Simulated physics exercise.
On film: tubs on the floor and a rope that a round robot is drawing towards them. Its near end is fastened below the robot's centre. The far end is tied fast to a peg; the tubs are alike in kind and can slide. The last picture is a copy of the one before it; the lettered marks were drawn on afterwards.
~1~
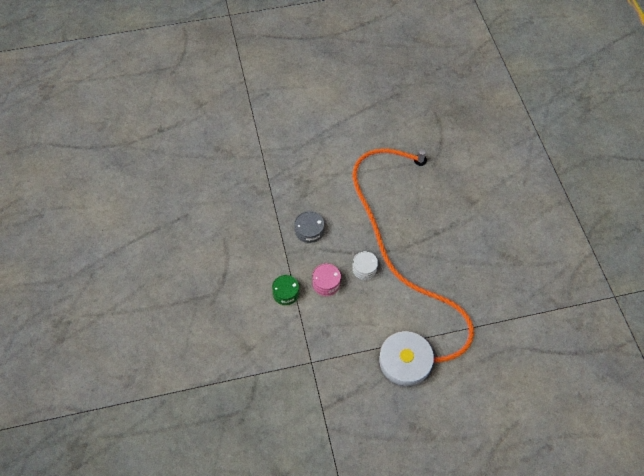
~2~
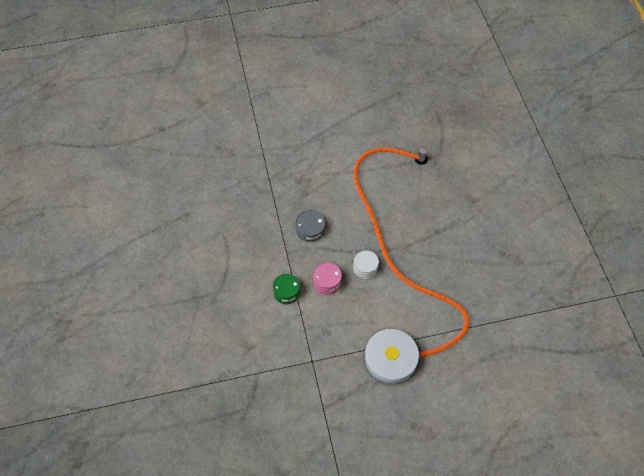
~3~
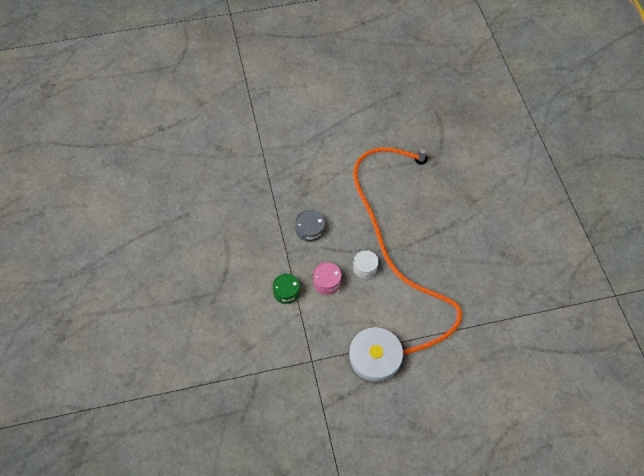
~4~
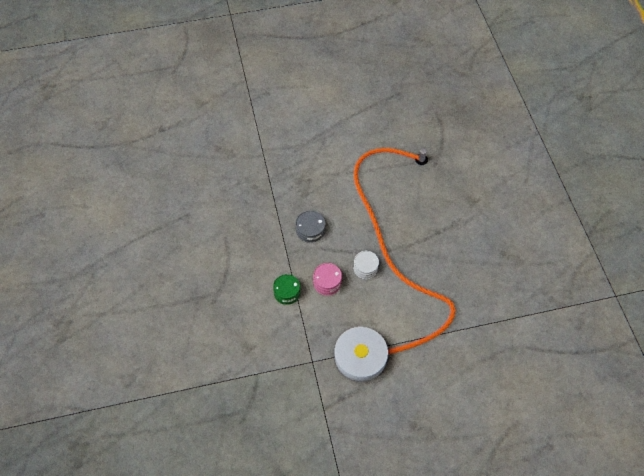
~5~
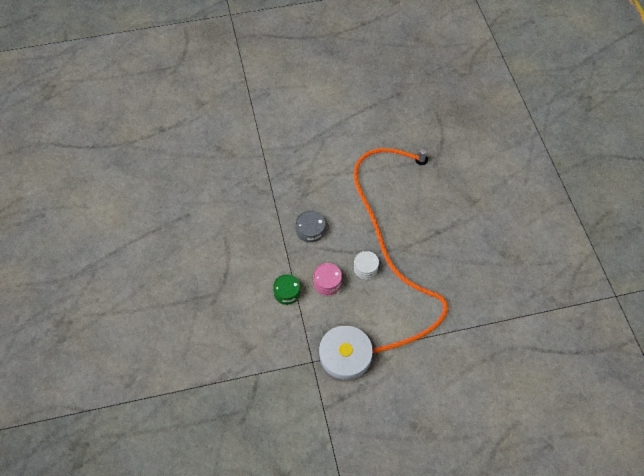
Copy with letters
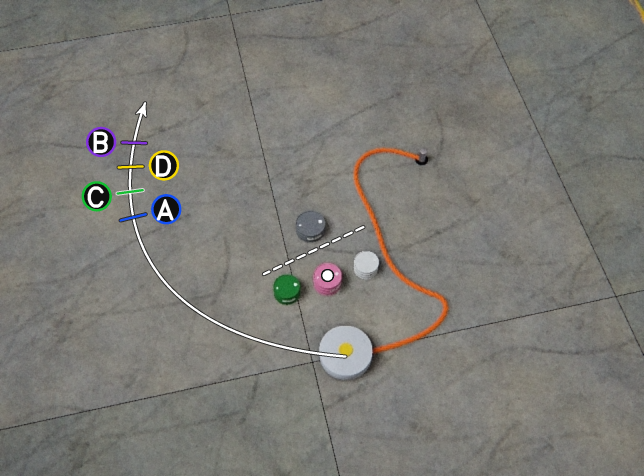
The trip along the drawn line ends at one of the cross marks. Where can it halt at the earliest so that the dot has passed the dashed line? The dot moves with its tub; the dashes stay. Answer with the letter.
As far as tick C.
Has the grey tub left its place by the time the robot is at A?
No.
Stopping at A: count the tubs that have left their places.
By then, three.
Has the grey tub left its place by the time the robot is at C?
No.
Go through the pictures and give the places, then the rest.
Pink tub (326, 280); green tub (286, 290); white tub (365, 266), in the first frame.
Robot (391, 357); grey tub (310, 226), in the second frame.
Robot (376, 355); pink tub (327, 279), in the third frame.
Robot (361, 354); white tub (366, 265), in the fourth frame.
Robot (346, 353); peg (422, 156); pink tub (327, 279); green tub (287, 290), in the fifth frame.
On the copy, A at (133, 217); B at (134, 143); C at (130, 192); D at (131, 167); the dashed line at (315, 250); the route from (345, 357) via (154, 267) to (145, 103); the white dot at (328, 275).
On C. First, robot (231, 327); pink tub (327, 279).
Then, robot (151, 262); pink tub (327, 279).
Finally, robot (128, 187); pink tub (312, 249); green tub (286, 246); white tub (335, 240); the dot on the pink tub is over the dashed line.
By contrast, A leaves the dotted tub short, at (317, 262); B does it too, but is farther than needed; D does it too, but is farther than needed.
